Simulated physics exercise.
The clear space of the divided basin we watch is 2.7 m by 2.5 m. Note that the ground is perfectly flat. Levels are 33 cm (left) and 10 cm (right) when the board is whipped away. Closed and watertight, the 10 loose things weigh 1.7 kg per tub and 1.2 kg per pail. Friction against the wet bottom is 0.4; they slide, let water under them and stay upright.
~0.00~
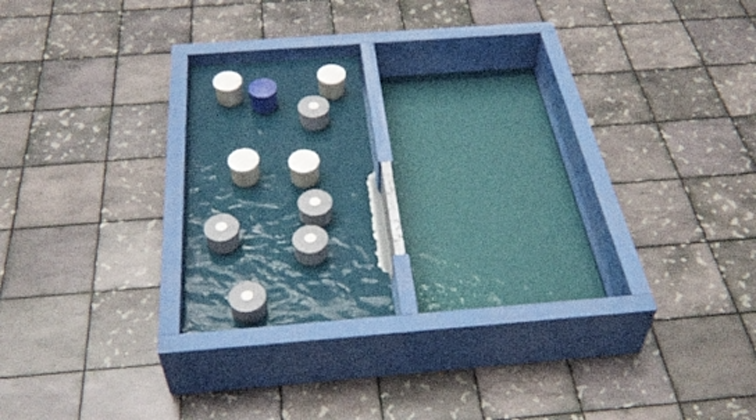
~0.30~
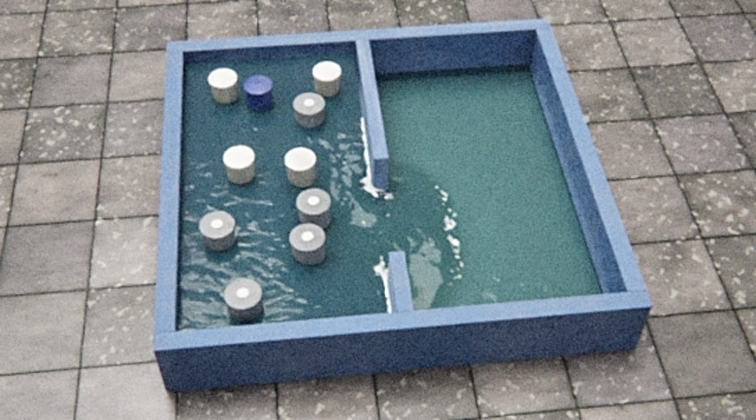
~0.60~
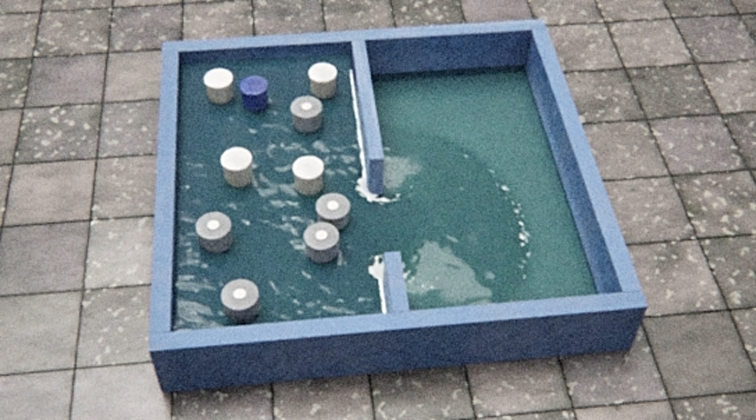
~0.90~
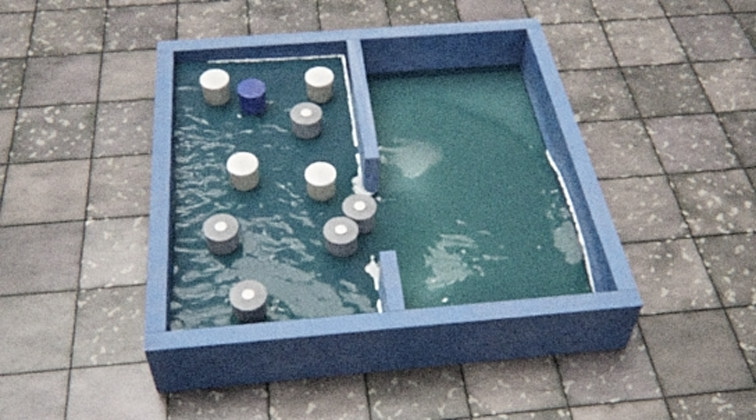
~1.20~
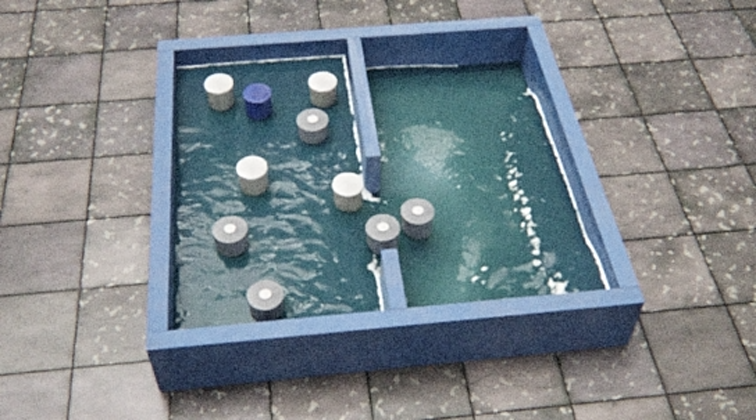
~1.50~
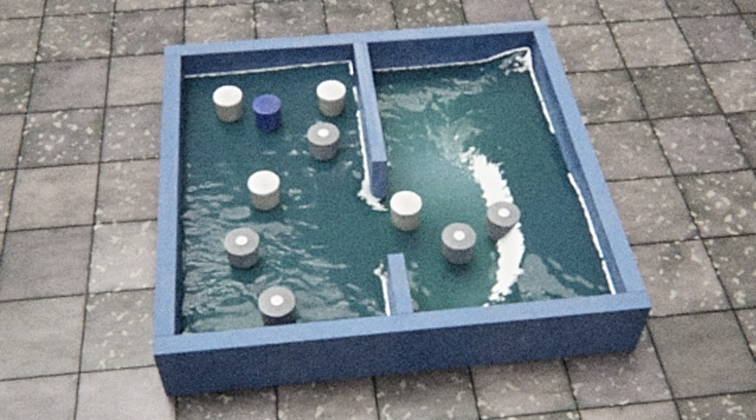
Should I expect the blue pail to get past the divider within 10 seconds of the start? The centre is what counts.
Outcome for the blue pail: Still before the divider.
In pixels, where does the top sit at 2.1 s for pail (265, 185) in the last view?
Look for it near (278, 204).
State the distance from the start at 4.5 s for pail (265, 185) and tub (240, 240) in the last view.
Shifts: 40 cm / 30 cm.
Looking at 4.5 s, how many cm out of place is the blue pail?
Displacement near 20 cm.
After 2.1 s the blue pail is near (267, 118), 0.2 m from its start, afloat; 3 of 10 are over the mark; 10 afloat.
After 4.5 s the blue pail is near (275, 119), 0.2 m from its start, afloat; 3 of 10 are over the mark; 10 afloat.
After 7.0 s the blue pail is near (279, 112), 0.2 m from its start, afloat; 3 of 10 are over the mark; 10 afloat.
After 10.0 s the blue pail is near (288, 115), 0.3 m from its start, afloat; 5 of 10 are over the mark; 10 afloat.
